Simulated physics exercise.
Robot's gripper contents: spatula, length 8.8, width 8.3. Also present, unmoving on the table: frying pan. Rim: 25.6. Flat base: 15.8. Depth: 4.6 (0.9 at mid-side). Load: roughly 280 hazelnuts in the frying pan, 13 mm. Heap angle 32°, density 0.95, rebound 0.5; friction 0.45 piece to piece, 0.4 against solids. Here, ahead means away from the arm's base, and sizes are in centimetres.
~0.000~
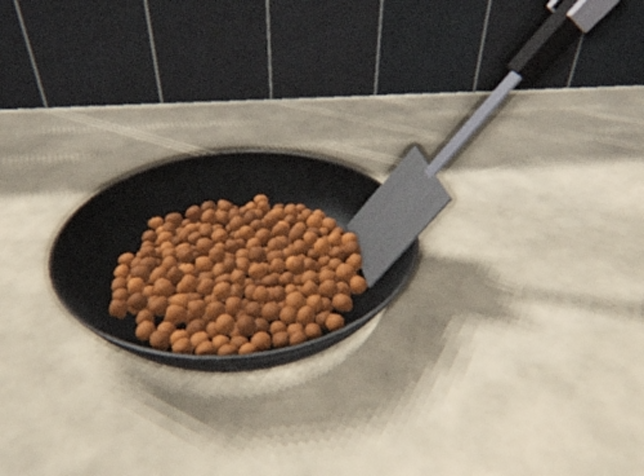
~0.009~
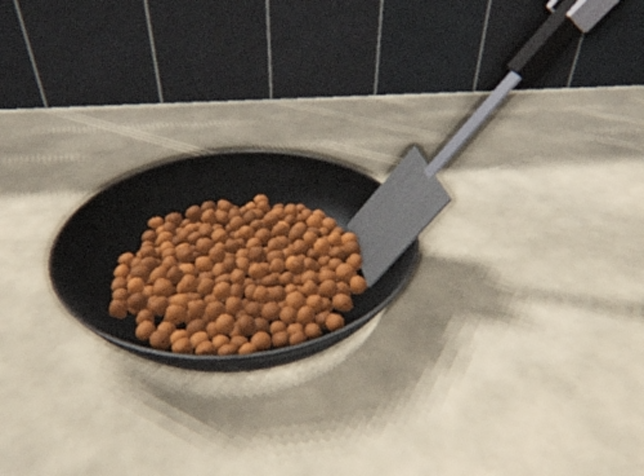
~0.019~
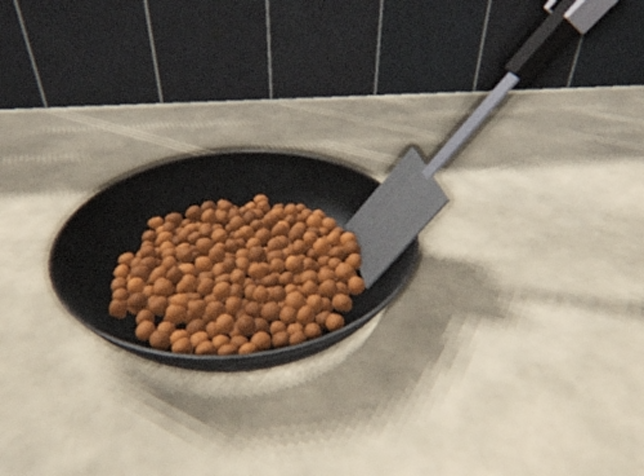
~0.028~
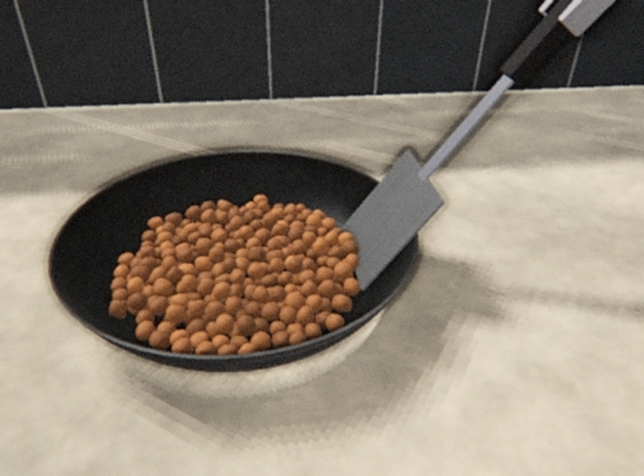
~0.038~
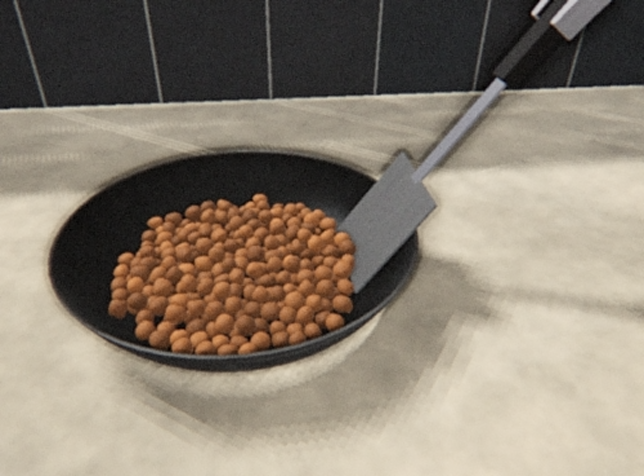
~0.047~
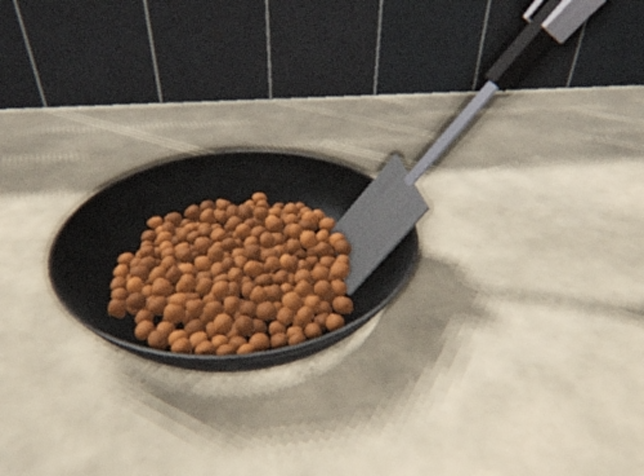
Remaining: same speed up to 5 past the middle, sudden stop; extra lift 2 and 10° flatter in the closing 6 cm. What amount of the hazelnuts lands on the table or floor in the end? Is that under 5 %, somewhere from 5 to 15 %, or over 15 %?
It is under 5 %.
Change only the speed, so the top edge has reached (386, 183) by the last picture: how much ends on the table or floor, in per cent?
My guess is around 5 percent.
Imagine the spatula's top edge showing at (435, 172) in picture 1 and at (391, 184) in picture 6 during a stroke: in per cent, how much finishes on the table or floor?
Roughly 10 percent ends up there.
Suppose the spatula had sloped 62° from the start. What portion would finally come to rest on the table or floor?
I'd put it at about 0 per cent.
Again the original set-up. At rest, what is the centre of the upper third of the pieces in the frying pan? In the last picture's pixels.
Approximately at pixel (139, 251).
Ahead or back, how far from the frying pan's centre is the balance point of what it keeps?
Ahead, by around 4.5 cm.
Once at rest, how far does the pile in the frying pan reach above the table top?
Close to 5.0 centimetres high.
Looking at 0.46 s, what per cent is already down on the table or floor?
Roughly 0 percent.
By 0.13 s, sloping 54°, highest piece 4 above the table; 277 in the frying pan.
By 0.22 s, sloping 50°, highest piece 5 above the table; 277 in the frying pan.
By 0.46 s, sloping 44°, highest piece 5 above the table; 277 in the frying pan.
By 1.51 s, sloping 44°, highest piece 5 above the table; 277 in the frying pan.
Final count, 277 in the frying pan. That is 0 % on the table or floor.
